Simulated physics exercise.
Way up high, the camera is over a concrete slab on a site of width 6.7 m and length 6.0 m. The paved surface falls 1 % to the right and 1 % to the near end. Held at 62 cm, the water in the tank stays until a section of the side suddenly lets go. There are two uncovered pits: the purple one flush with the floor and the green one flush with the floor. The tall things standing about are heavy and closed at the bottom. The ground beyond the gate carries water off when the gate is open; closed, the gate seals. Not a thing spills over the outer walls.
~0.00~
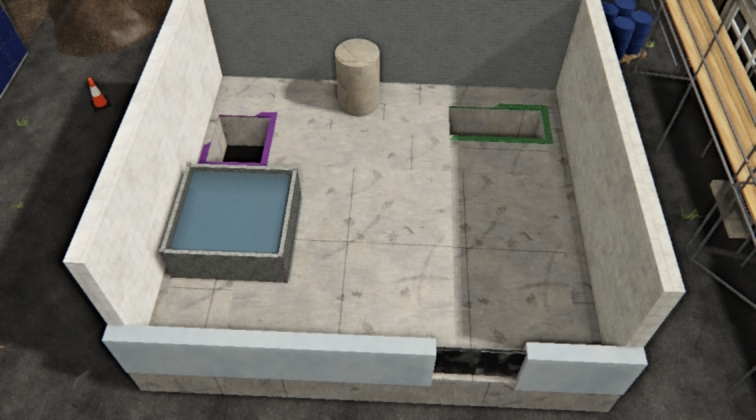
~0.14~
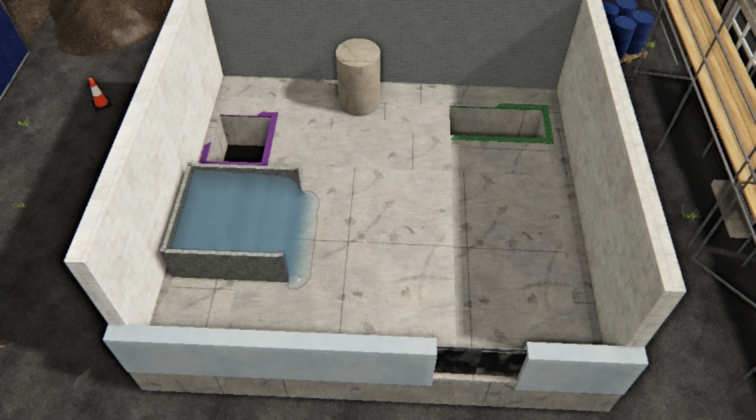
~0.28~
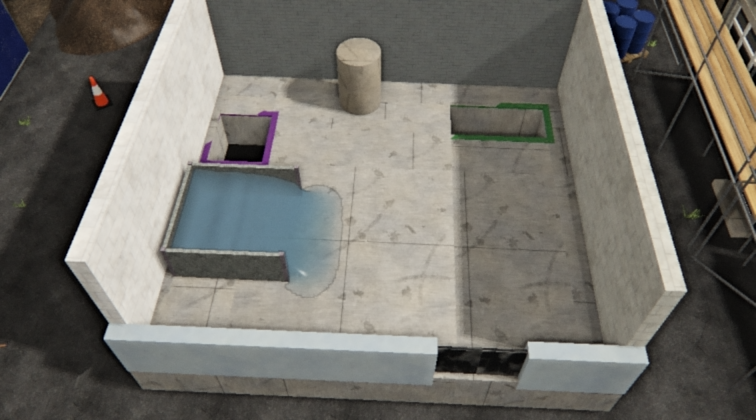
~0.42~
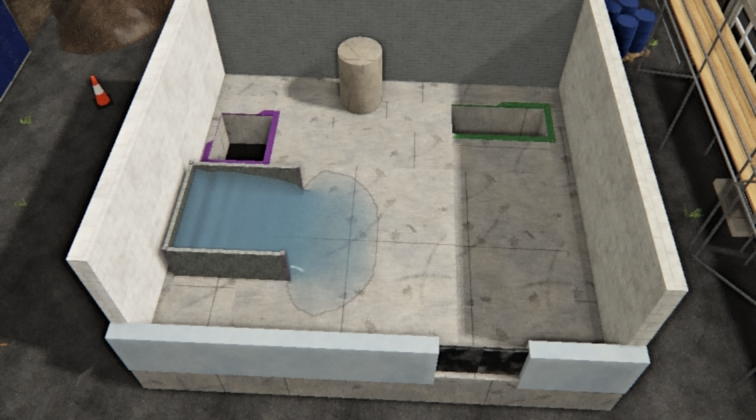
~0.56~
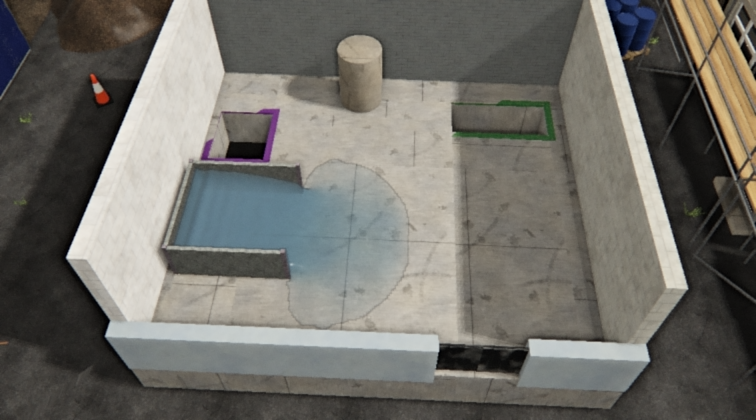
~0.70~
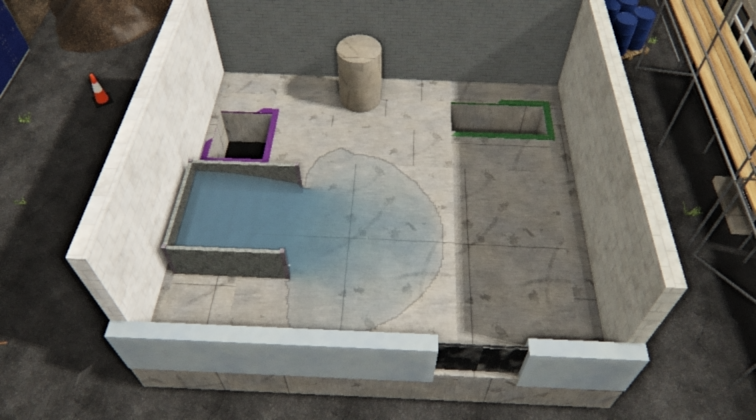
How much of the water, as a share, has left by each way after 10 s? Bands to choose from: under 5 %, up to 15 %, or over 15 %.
Gate under 5 %, purple pit not even 5 %, green pit more than 15 %.
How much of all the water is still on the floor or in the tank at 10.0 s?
66 %.
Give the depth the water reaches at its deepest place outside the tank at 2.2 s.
About 42 cm at most.
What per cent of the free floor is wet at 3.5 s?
Wet share: Near 60 percent.
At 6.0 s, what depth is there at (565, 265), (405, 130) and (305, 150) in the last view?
Depth readings in turn - 9, 1, 0 cm.
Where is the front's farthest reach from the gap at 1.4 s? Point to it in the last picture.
Roughly at pixel (588, 260).
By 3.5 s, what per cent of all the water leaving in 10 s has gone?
I'd put it at about 20 per cent by that time.
After 1.4 s water covers 45 % of the floor and is deepest (24 cm) near (295, 257); gone so far, the gate 0 %, the purple pit 0 %, the green pit 0 %.
After 2.2 s water covers 60 % of the floor and is deepest (42 cm) near (607, 367); gone so far, the gate 0 %, the purple pit 0 %, the green pit 1 %.
After 3.5 s water covers 60 % of the floor and is deepest (27 cm) near (529, 340); gone so far, the gate 0 %, the purple pit 0 %, the green pit 7 %.
After 6.0 s water covers 60 % of the floor and is deepest (10 cm) near (595, 366); gone so far, the gate 0 %, the purple pit 0 %, the green pit 20 %.
After 10.0 s water covers 85 % of the floor and is deepest (8 cm) near (582, 366); gone so far, the gate 0 %, the purple pit 0 %, the green pit 34 %.
